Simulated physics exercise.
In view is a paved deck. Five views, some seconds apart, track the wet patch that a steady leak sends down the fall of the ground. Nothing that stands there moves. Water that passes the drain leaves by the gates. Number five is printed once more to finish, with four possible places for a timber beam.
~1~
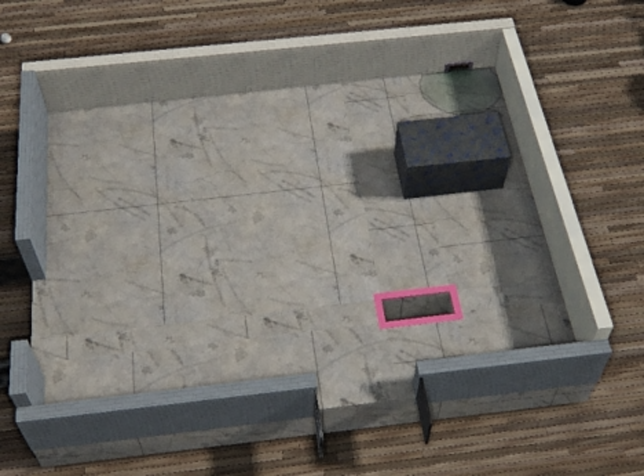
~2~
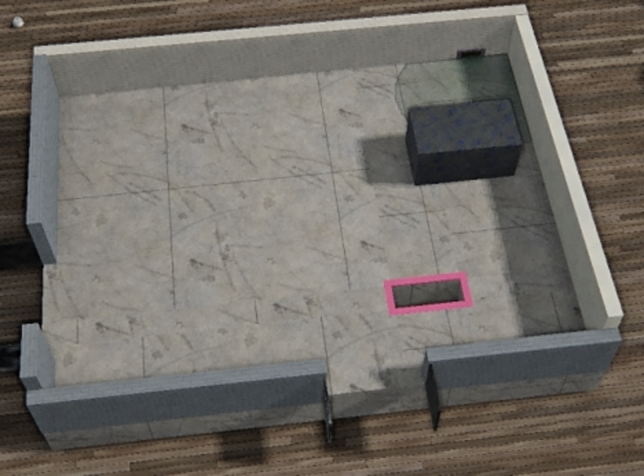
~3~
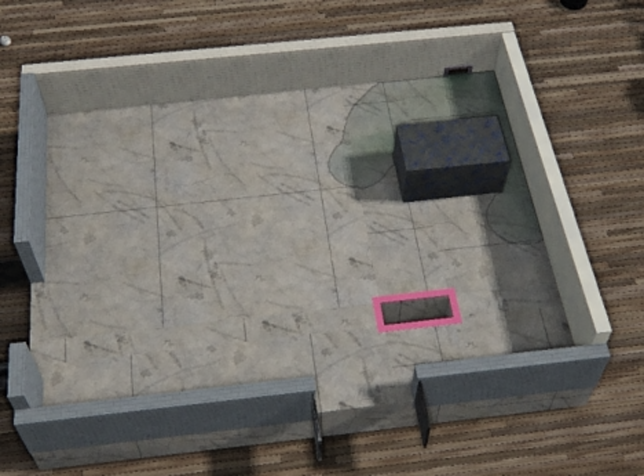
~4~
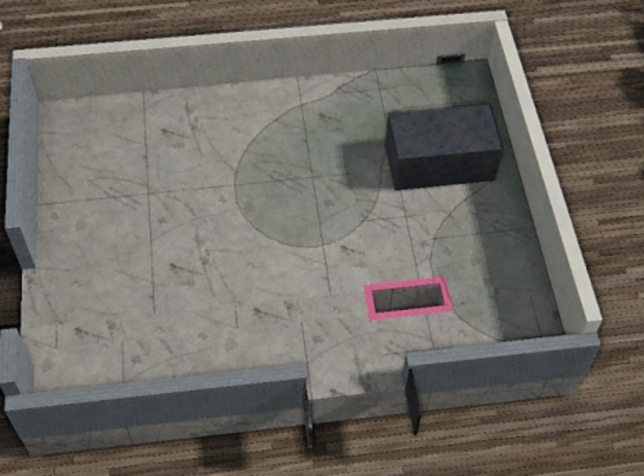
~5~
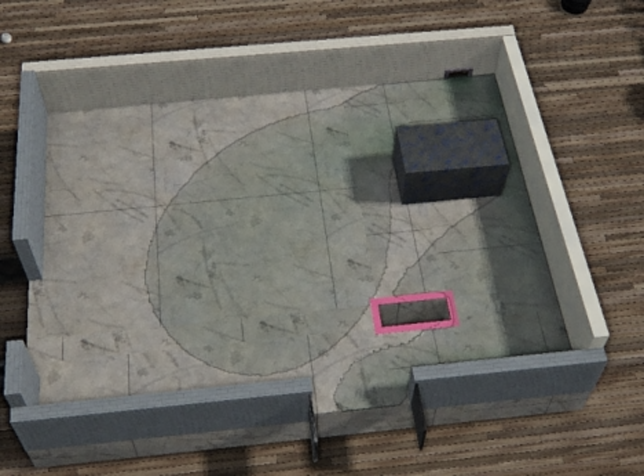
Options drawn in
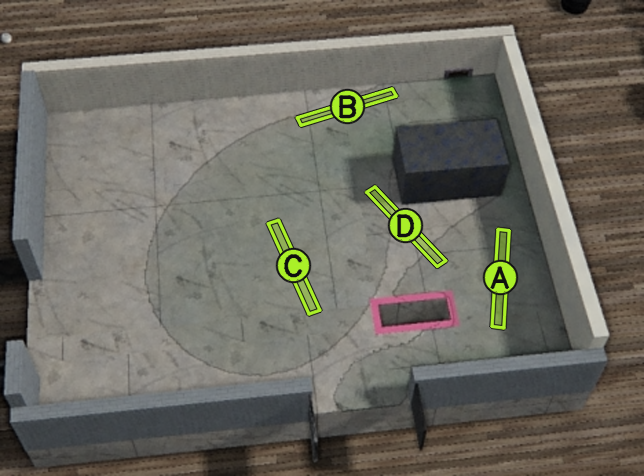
At the start, a small patch of greenish water lies by the outlet in the top right corner of a walled, paved deck. The water spreads left and down around both sides of a dark block, widening into a rounded sheet across the middle, and finally reaches the pink-rimmed drain.
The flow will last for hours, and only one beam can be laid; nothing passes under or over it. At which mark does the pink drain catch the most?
C works best here.
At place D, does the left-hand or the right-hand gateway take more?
More leaves on the left.
On the marked copy, A from (497, 327) to (503, 229); B from (299, 121) to (394, 92); C from (273, 221) to (314, 312); D from (370, 189) to (441, 263).
For place A, about 7 % of the stream runs into the pink drain, about 92 % out by the gates.
For place B, about 8 % of the stream runs into the pink drain, about 90 % out by the gates.
For place C, about 15 % of the stream runs into the pink drain, about 82 % out by the gates.
For place D, about 8 % of the stream runs into the pink drain, about 91 % out by the gates.
